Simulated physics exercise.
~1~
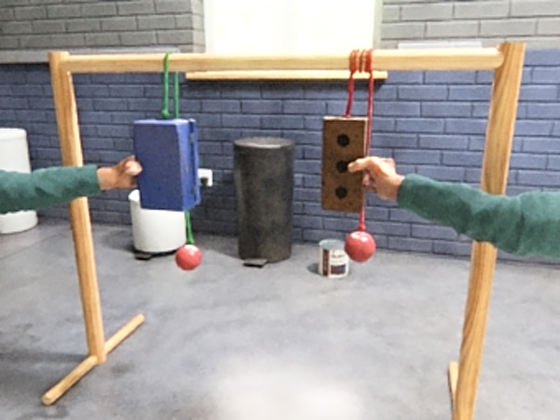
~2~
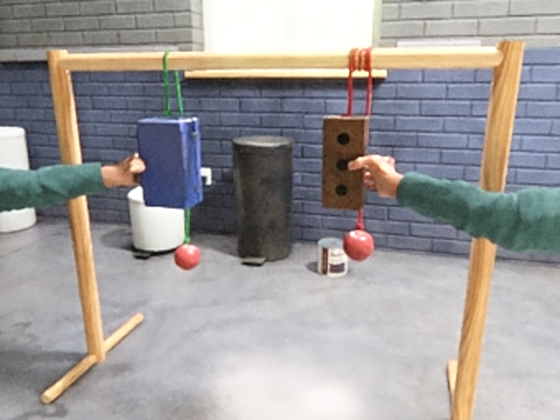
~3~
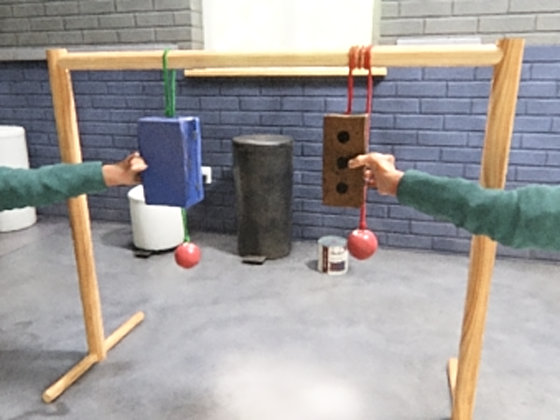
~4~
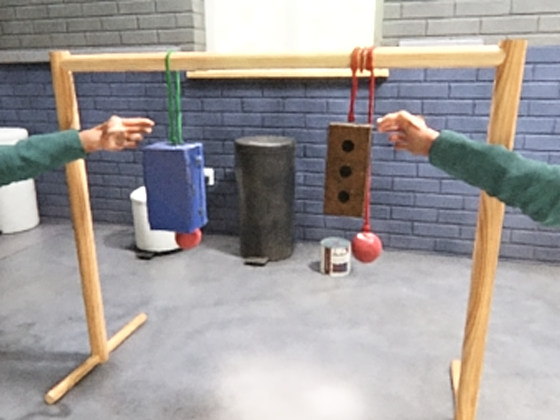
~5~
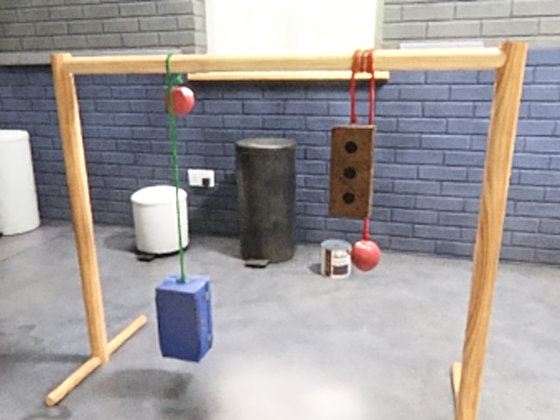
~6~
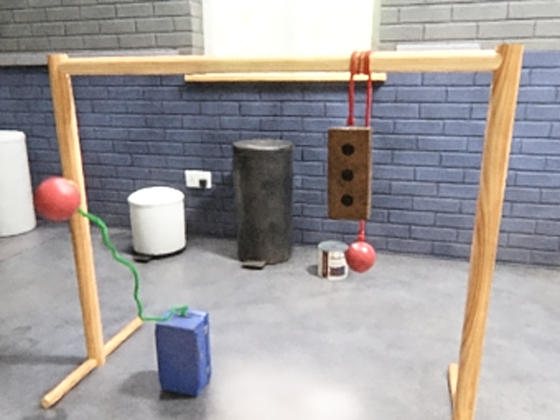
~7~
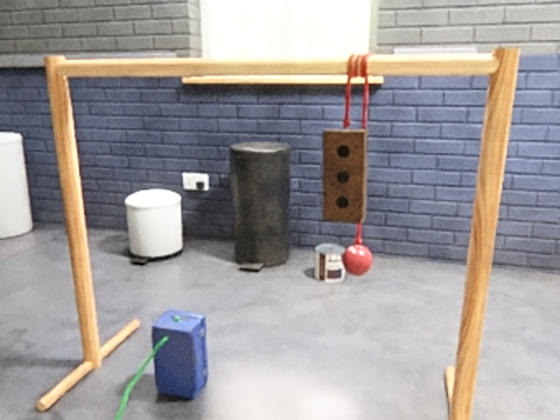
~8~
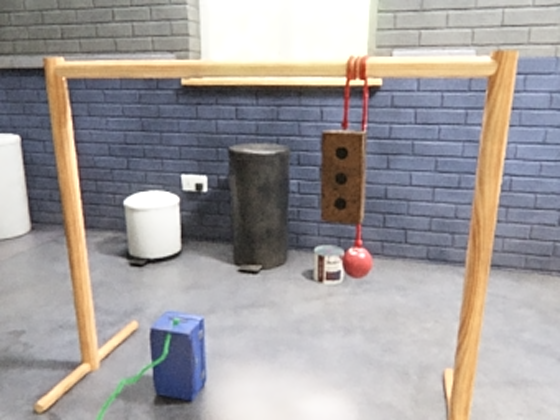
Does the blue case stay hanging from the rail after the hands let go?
No, the blue case runs down to the floor and its cord comes off the rail. Only the brick stays held up.
